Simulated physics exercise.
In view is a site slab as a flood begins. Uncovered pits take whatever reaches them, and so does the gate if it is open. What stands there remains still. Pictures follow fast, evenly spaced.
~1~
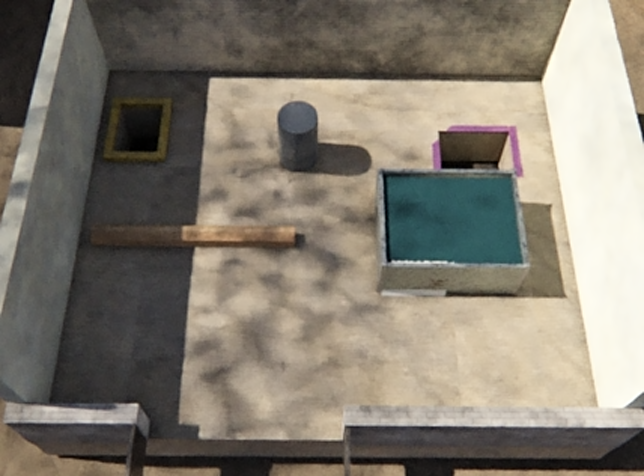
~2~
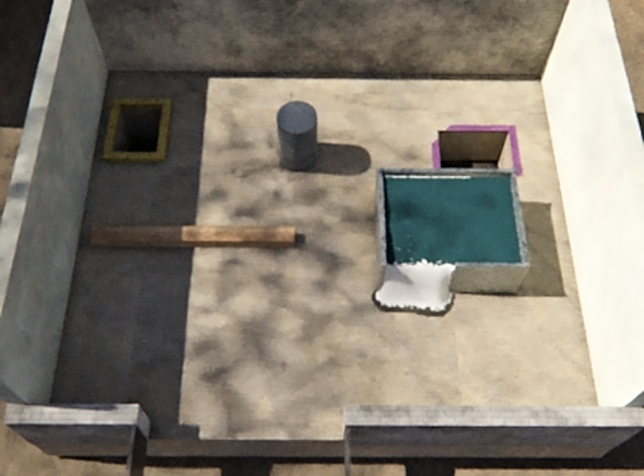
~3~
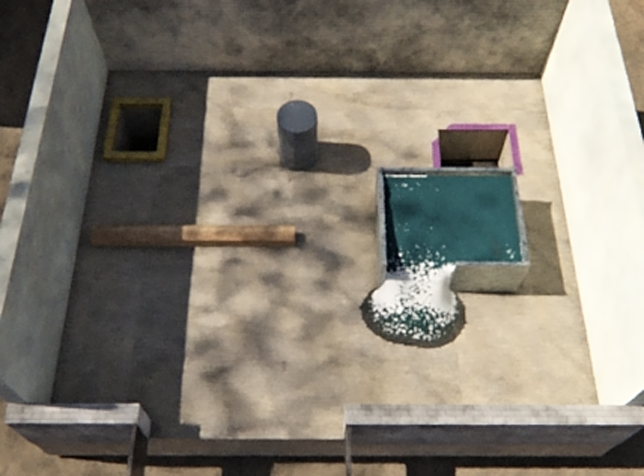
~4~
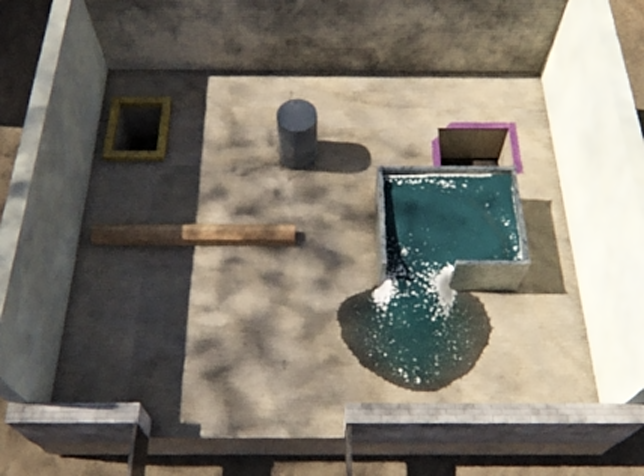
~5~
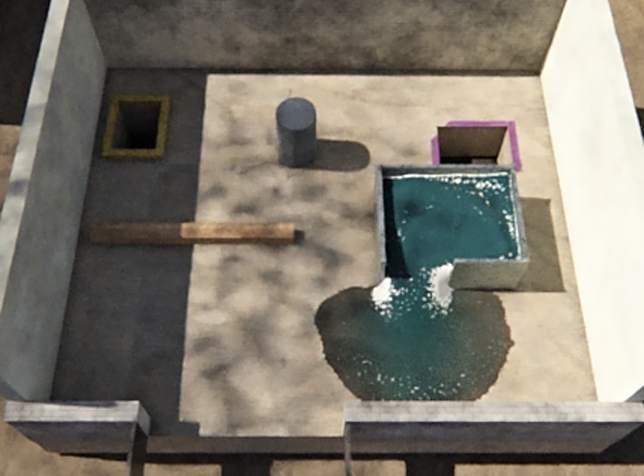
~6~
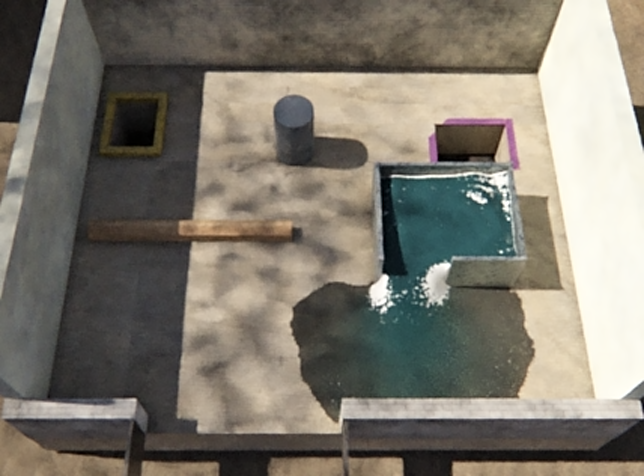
Teal water lies still in an open grey tank on the right of a walled, sunlit concrete slab, seen from high above at a steep angle. A grey cylinder stands near the back, with a yellow-edged opening and wooden beam at left and a purple-edged opening behind the tank. White water bursts from the tank's front left, then spreads in a widening pool towards the front wall, the view shifting very slightly.
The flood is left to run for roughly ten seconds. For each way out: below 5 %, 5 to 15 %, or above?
In the end the gate will drain in excess of fifteen per cent; the yellow pit will drain shy of five per cent; the purple pit will drain five to fifteen per cent inclusive.
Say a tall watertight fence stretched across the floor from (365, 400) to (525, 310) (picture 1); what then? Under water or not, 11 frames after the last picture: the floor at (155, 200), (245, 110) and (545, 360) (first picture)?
In the order you listed them: Unsoaked, unsoaked, unsoaked.
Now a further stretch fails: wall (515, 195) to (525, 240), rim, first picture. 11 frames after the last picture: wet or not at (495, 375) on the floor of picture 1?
Check at the given point: Inundated.
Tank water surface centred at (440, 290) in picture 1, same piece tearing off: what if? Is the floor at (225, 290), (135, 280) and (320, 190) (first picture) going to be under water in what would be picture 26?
In order: Inundated, then inundated, then unflooded.
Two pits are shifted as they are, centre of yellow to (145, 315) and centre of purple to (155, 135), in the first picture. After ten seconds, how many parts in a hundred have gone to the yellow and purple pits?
The yellow pit receives 0 per cent and the purple pit 2 per cent.
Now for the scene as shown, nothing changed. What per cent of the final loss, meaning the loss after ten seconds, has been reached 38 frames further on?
Roughly 70 %.
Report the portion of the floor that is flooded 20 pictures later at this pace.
My guess is around 40 in a hundred.
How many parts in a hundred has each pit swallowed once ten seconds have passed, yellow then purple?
The first comes to roughly 0 percent, the second to roughly 10 percent.
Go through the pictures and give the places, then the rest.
In the first frame, the open tank at (450, 219) is whole and still.
In the second frame, the front is at (375, 295), out from the gap at (416, 279).
In the third frame, the front is at (434, 343), out from the gap at (416, 280).
In the fourth frame, water pours out at (416, 280) and has run to (433, 384).
In the fifth frame, the front is at a hidden place, out from the gap at (415, 278).
In the sixth frame, water pours out at (413, 275) and has run to a hidden place.
A moment on, water covers 15 % of the floor; the gate 1 %, the yellow pit 0 %, the purple pit 0 %.
Next, water covers 25 % of the floor; the gate 7 %, the yellow pit 0 %, the purple pit 0 %.
Then, water covers 40 % of the floor; the gate 14 %, the yellow pit 0 %, the purple pit 0 %.
Later, water covers 55 % of the floor; the gate 21 %, the yellow pit 0 %, the purple pit 4 %.
In the end, water covers 75 % of the floor; the gate 26 %, the yellow pit 0 %, the purple pit 9 %.
